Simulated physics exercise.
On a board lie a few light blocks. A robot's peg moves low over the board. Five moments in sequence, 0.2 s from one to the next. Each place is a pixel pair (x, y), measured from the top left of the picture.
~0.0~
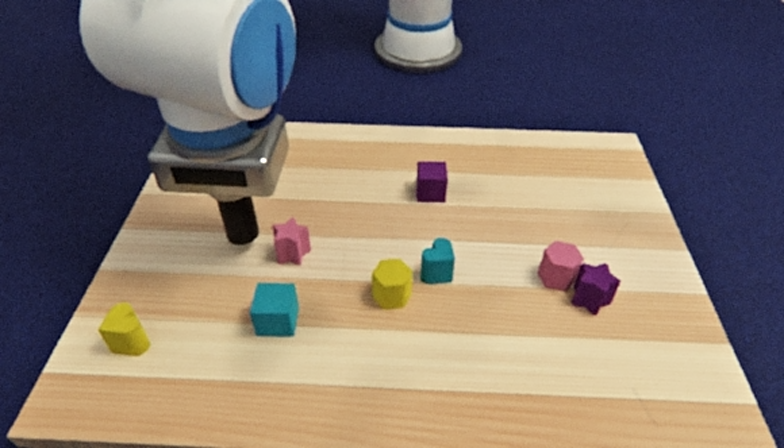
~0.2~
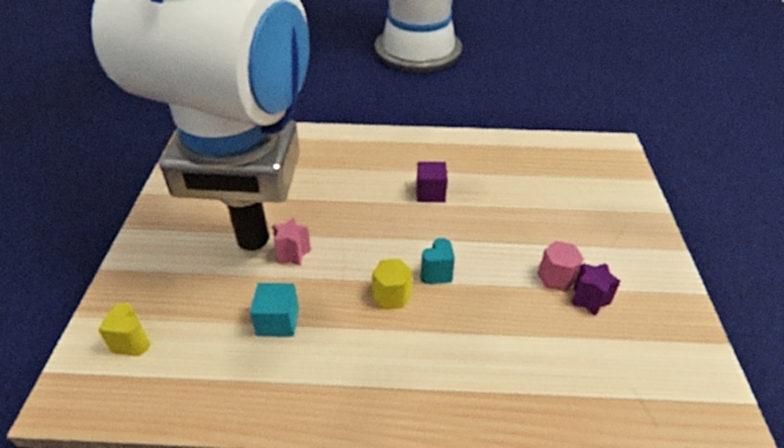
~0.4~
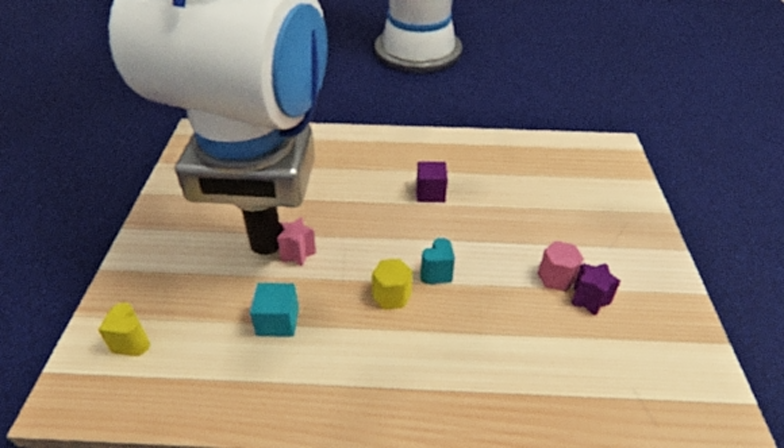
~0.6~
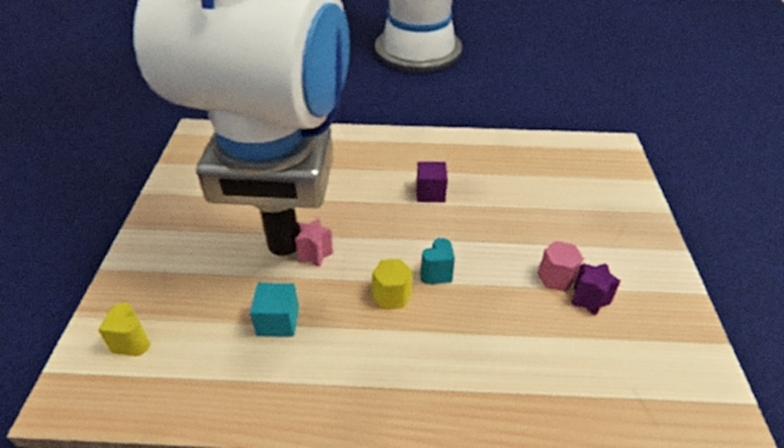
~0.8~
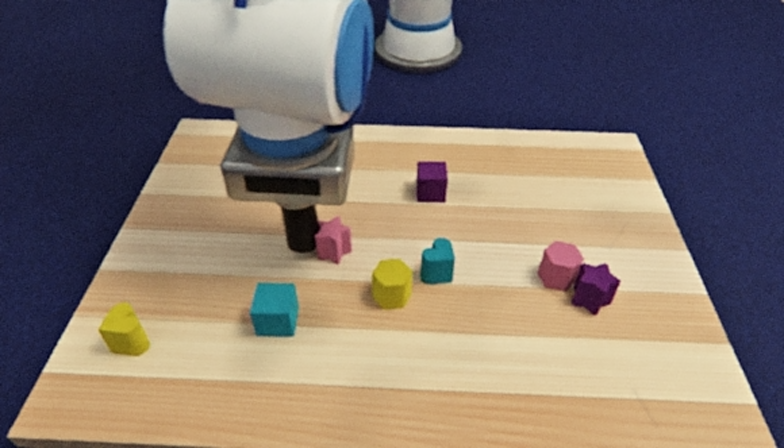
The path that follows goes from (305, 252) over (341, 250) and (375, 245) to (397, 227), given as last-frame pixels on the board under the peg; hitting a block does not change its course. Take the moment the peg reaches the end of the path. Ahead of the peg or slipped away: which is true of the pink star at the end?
Looking at the end of the path, the pink star has slipped free of the peg.
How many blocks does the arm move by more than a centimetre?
Moved: 1.
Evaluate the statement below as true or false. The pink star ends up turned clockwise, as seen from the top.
That statement is accurate.
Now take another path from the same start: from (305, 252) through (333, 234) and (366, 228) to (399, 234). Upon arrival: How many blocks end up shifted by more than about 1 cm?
One block shifts.
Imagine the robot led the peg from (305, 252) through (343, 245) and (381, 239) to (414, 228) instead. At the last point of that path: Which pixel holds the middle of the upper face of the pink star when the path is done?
So, by the moment the path ends, you'll find the top centre of the pink star at (438, 217).
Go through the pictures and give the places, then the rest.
The first frame shows peg tip (243, 234); block tops, pink star (289, 229); purple square block (433, 170).
The second frame shows peg (253, 239); blocks unchanged.
The third frame shows peg (267, 243); pink star (294, 229).
The fourth frame shows peg (284, 244); pink star (312, 230).
The fifth frame shows peg (304, 242); pink star (332, 227); purple square block (433, 170).
On the path given first. One third of the way, peg (341, 240); pink star (370, 226).
Two thirds of the way, peg (377, 235); pink star (406, 223).
At the end, peg (397, 217); pink star (419, 219), turned 40° clockwise; purple square block in place.
